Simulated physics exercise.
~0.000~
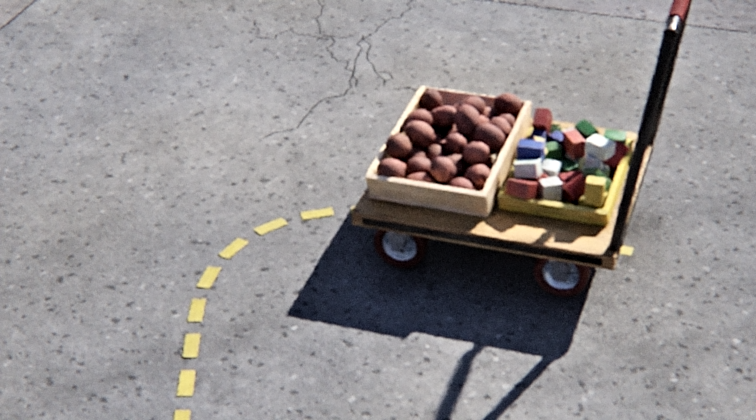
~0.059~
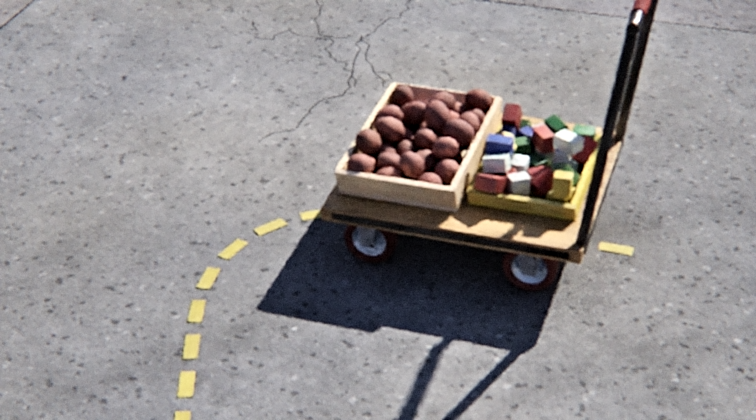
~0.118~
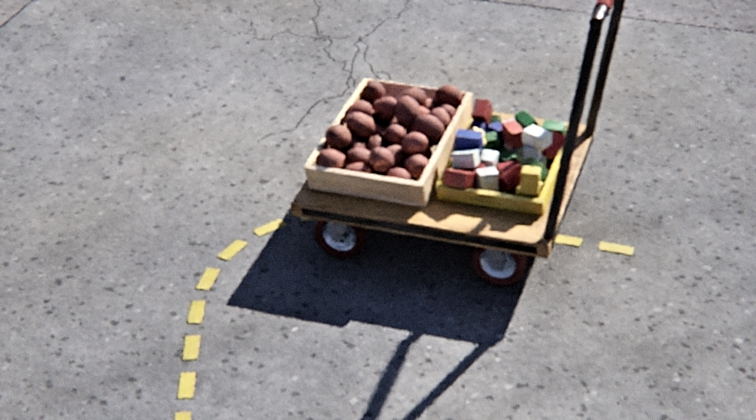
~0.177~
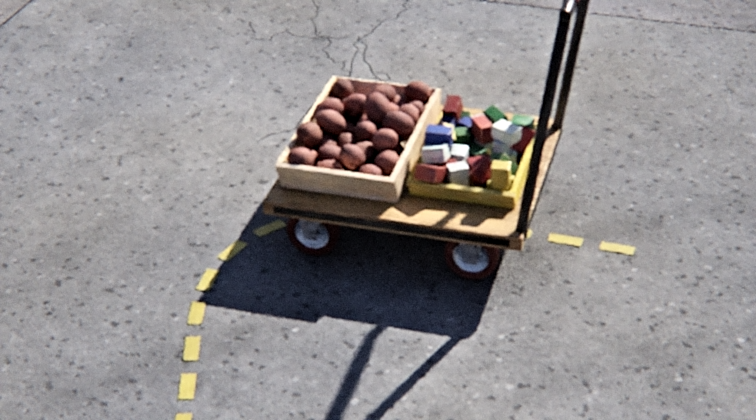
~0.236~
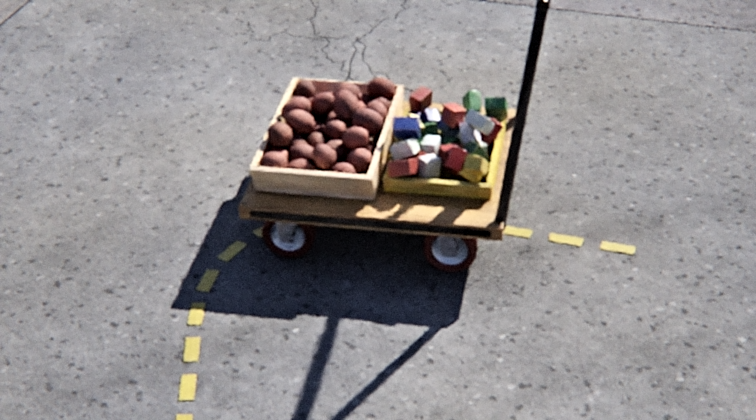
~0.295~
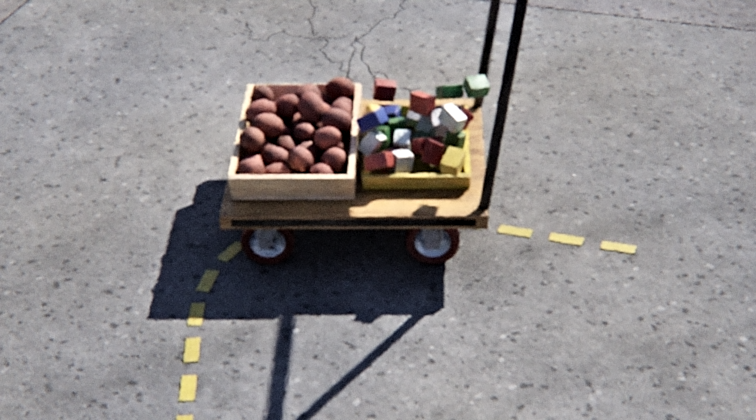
Cracked pavement, a cart of potatoes and toy bricks rolling left, then turning as bricks slip over the yellow box's far rim.
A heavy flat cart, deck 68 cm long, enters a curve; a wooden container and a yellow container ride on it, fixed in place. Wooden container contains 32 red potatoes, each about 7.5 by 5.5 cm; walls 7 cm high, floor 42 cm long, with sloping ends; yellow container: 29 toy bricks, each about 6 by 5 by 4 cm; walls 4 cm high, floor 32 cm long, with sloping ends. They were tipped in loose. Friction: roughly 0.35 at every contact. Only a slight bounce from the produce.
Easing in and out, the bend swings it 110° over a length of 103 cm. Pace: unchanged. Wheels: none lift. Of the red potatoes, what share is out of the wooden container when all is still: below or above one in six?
The lost share trails one sixth.
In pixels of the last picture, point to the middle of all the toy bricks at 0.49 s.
(313, 130).
After 0.49 s, the wooden container has all 32 and the yellow container is down by 5 of 29.
After 0.63 s, the wooden container has all 32 and the yellow container is down by 7 of 29.
After 0.85 s, the wooden container is down by 1 of 32 and the yellow container is down by 9 of 29.
Final count (at 1.31 s), the wooden container is down by 1 of 32 and the yellow container is down by 9 of 29. Asked share, 1 of 32, 3 per cent.
